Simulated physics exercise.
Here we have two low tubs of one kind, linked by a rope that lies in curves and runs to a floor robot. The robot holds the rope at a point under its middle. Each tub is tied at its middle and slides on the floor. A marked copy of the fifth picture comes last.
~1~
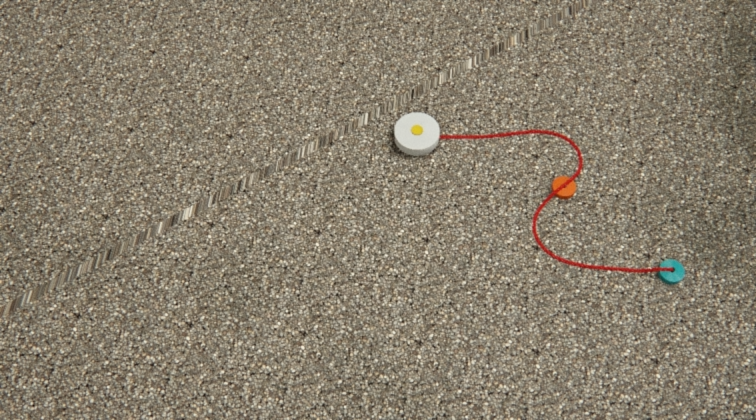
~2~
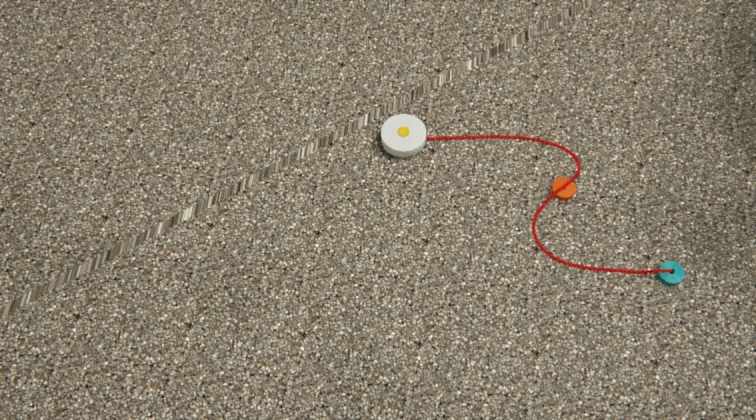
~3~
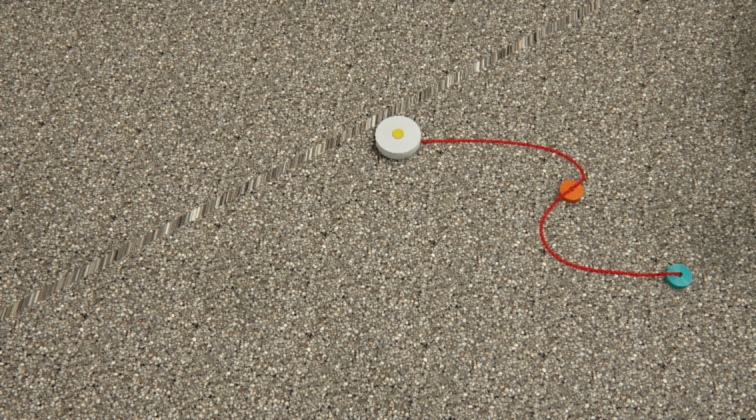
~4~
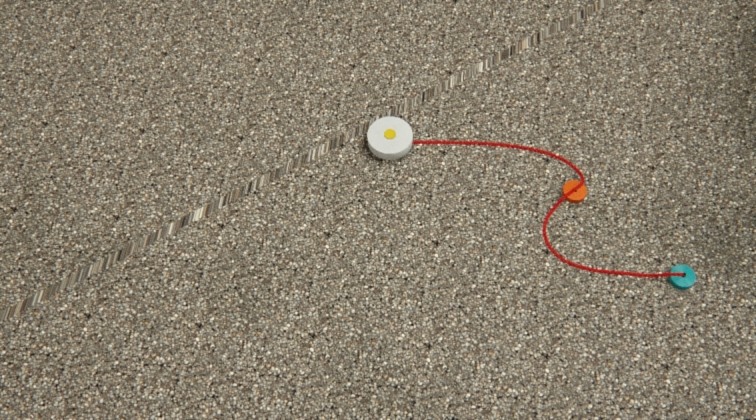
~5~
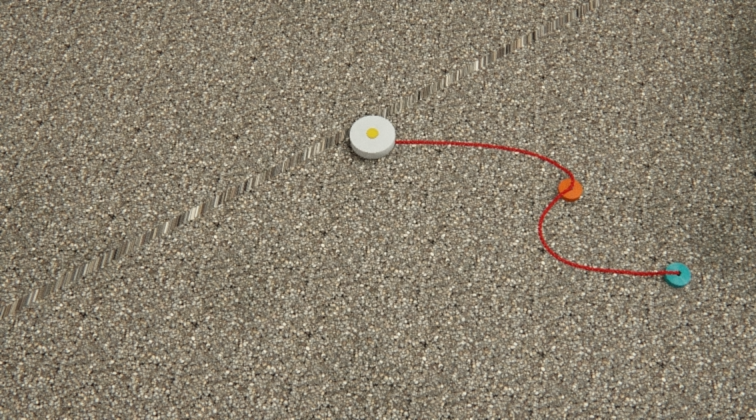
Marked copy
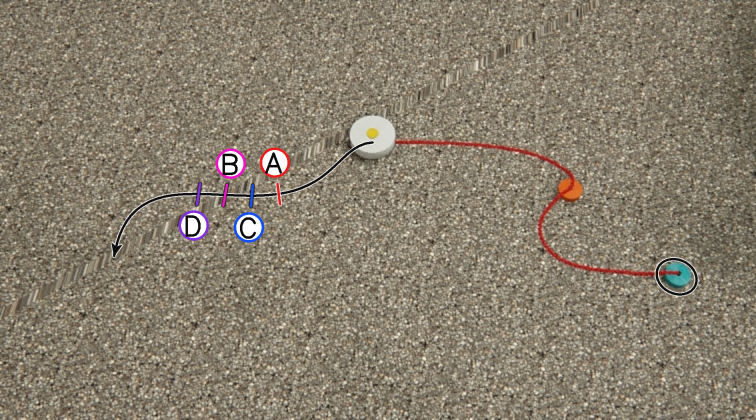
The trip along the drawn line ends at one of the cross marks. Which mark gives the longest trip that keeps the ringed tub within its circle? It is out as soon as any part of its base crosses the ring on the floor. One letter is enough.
All is well up to C.
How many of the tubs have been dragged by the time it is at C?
One.
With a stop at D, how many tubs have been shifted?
By then, two.
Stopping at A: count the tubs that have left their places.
One.
On the copy, A at (279, 194); B at (225, 195); C at (252, 196); D at (199, 194); the ring at (677, 277); the route from (373, 142) via (233, 195) to (114, 256).
On C. First, robot (334, 162); turquoise tub (678, 275); orange tub (560, 188).
Then, robot (293, 186); turquoise tub (678, 275); orange tub (522, 185).
Finally, robot (251, 192); turquoise tub (678, 275); orange tub (480, 192); the ringed tub at the far end is still in its ring.
By contrast, A is safe but short; B drags the last tub to (659, 267); D drags the last tub to (634, 259).
